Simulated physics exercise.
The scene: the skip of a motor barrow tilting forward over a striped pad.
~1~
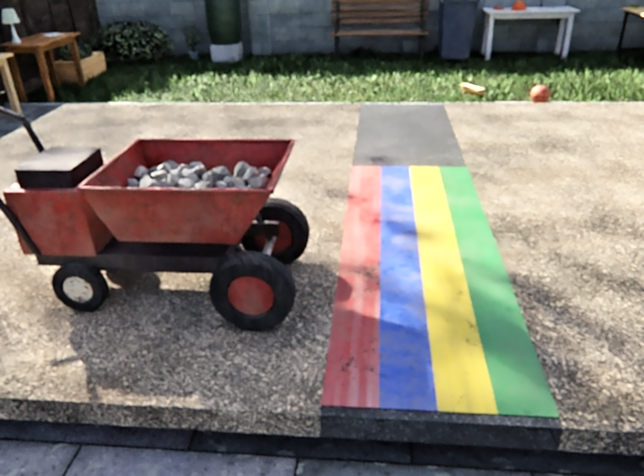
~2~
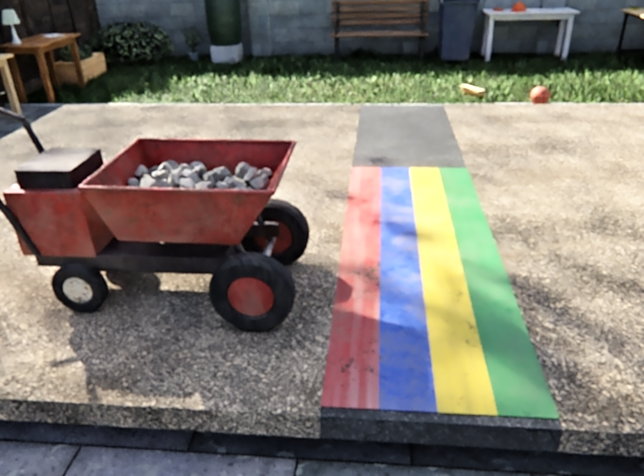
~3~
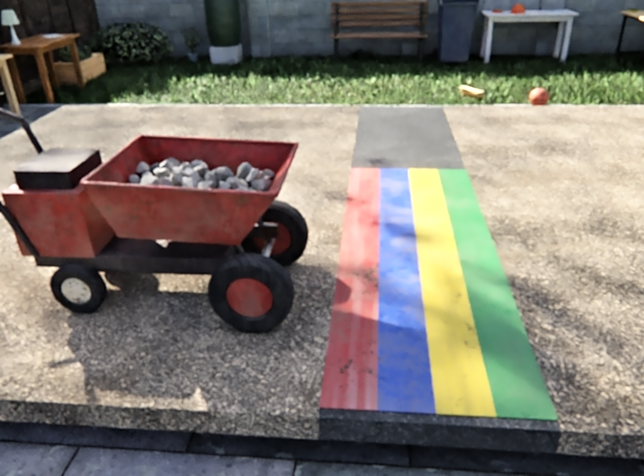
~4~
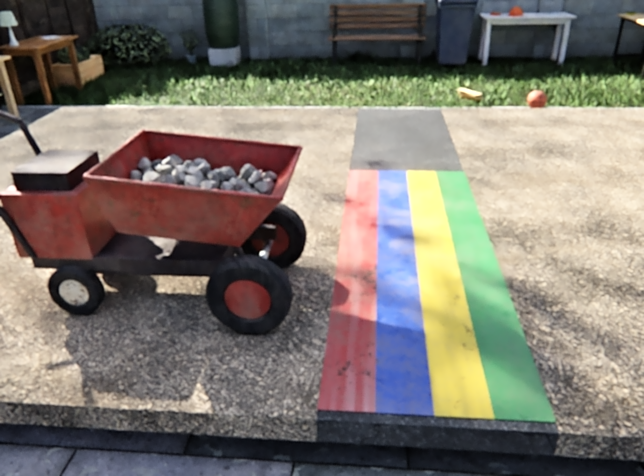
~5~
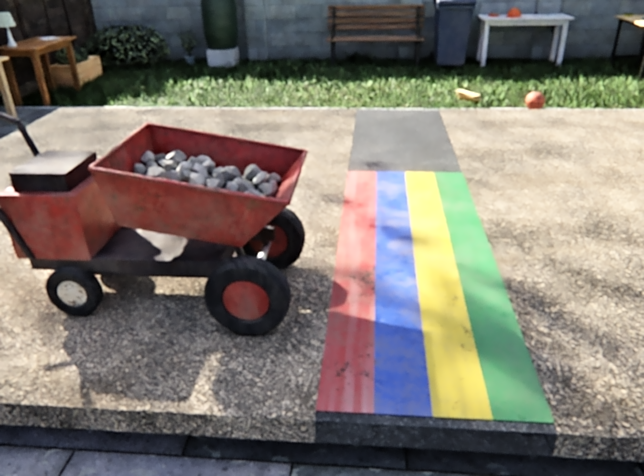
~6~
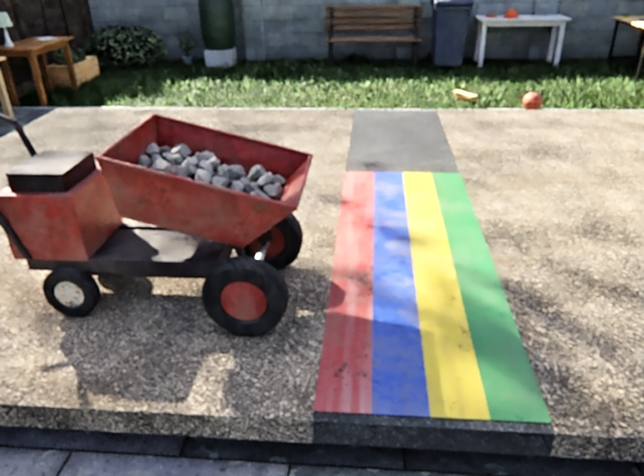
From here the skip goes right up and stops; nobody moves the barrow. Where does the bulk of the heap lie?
The blue one gets the largest share.
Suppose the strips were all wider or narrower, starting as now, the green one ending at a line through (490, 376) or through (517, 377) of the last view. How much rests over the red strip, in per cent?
Roughly 10 per cent, and 20 per cent.
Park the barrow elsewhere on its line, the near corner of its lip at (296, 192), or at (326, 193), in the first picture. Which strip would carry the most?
The first try: Blue. The second: The strip in yellow.
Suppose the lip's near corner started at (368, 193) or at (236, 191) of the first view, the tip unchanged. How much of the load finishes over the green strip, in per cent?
First some 40, then 0 per cent.
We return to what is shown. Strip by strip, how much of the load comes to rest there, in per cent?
In per cent, red strip 25, blue strip 35, yellow strip 25 and green strip 10.
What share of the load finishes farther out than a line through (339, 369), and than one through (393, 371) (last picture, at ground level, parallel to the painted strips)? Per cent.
First some 90, then 50 per cent.
Soon, skip tipped well over; all in the skip.
A while on, skip tipped steeply; nearly all in the skip; a stray few over the red strip; a stray few over the blue strip.
Towards the end, skip tipped right over; about a quarter in the skip; a small part over the red strip; about a third over the blue strip; about a quarter over the yellow strip; a small part over the green strip; a stray few off the paint.
Finally, skip tipped right over; a small part in the skip; about a quarter over the red strip; about a third over the blue strip; about a quarter over the yellow strip; a small part over the green strip; a stray few off the paint.
